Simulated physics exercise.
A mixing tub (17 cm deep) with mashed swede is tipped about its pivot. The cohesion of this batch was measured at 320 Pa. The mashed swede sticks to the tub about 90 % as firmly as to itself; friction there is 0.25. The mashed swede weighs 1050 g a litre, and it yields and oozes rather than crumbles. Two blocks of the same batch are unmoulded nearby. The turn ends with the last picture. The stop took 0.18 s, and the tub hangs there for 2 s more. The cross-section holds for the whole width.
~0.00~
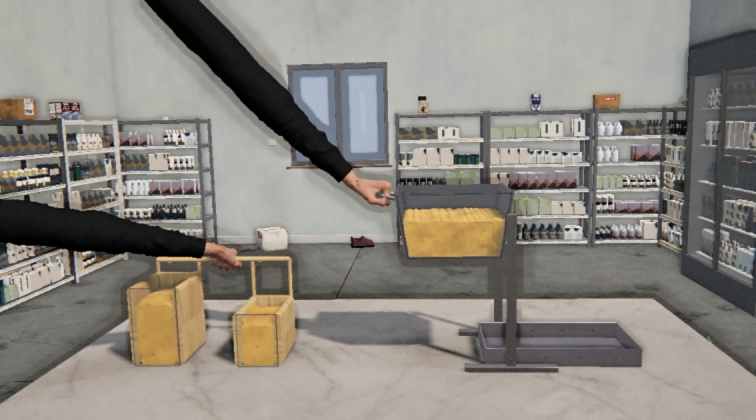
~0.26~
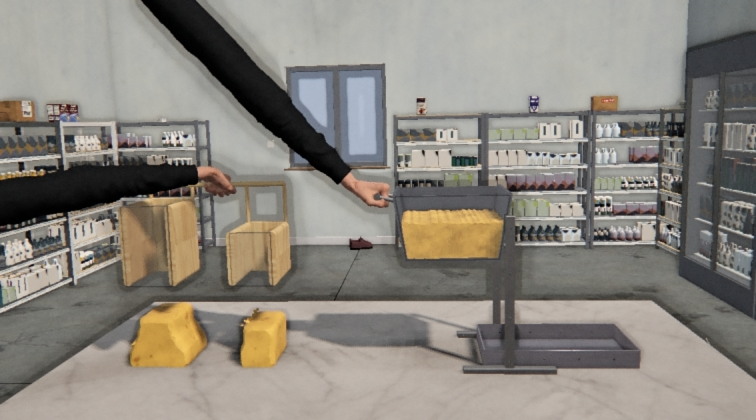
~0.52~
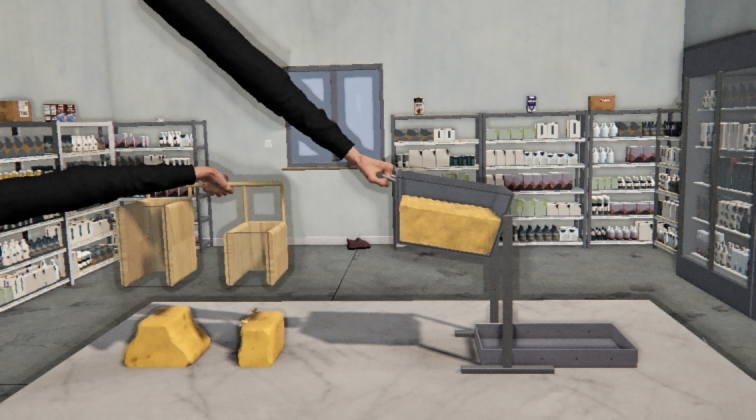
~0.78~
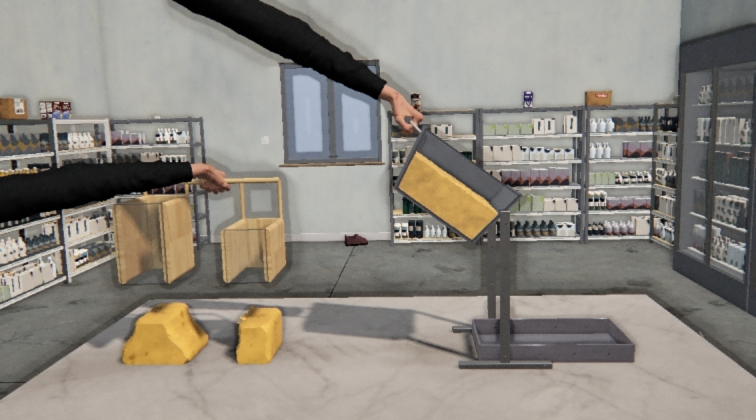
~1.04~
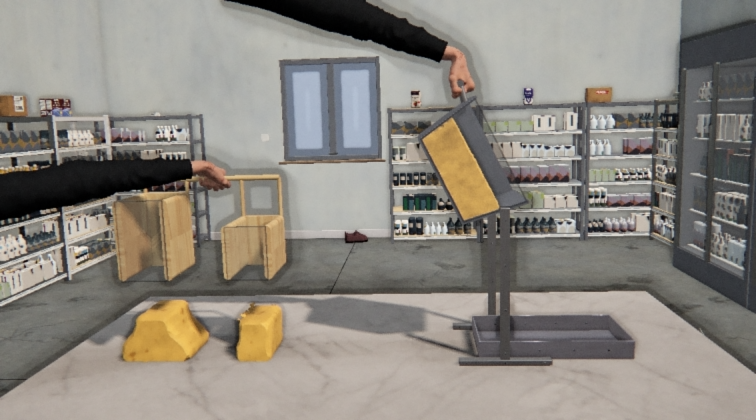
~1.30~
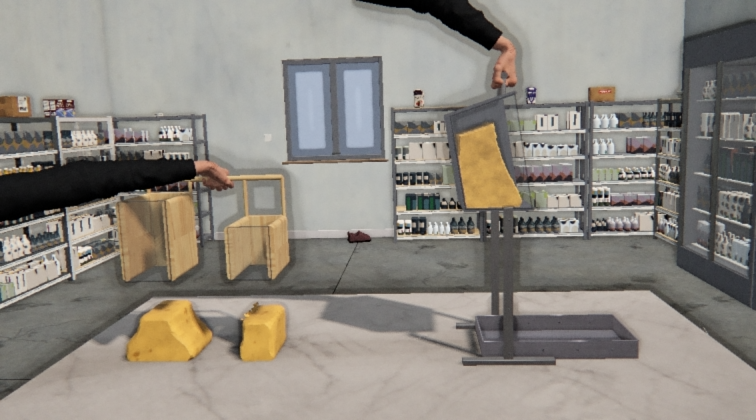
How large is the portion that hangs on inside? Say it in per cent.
It comes to some 68 %.
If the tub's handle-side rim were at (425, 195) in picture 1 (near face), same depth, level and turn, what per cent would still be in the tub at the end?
It would be near 100 %.
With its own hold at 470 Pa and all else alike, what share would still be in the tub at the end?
It would be near 100 %.
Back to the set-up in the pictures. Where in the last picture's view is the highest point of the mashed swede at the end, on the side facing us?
At about (479, 169).
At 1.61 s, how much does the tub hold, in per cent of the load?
About 90 %.
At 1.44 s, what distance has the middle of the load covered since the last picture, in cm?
Roughly 3 cm.
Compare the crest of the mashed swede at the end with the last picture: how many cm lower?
Roughly 11 cm.
After 1.44 s, the tub is at 81 degrees and holds 99 %.
After 1.61 s, the tub is at 81 degrees and holds 89 %.
After 1.78 s, the tub is at 81 degrees and holds 78 %.
After 1.95 s, the tub is at 81 degrees and holds 71 %.
After 3.30 s, at the end, the tub is at 81 degrees and holds 68 %.
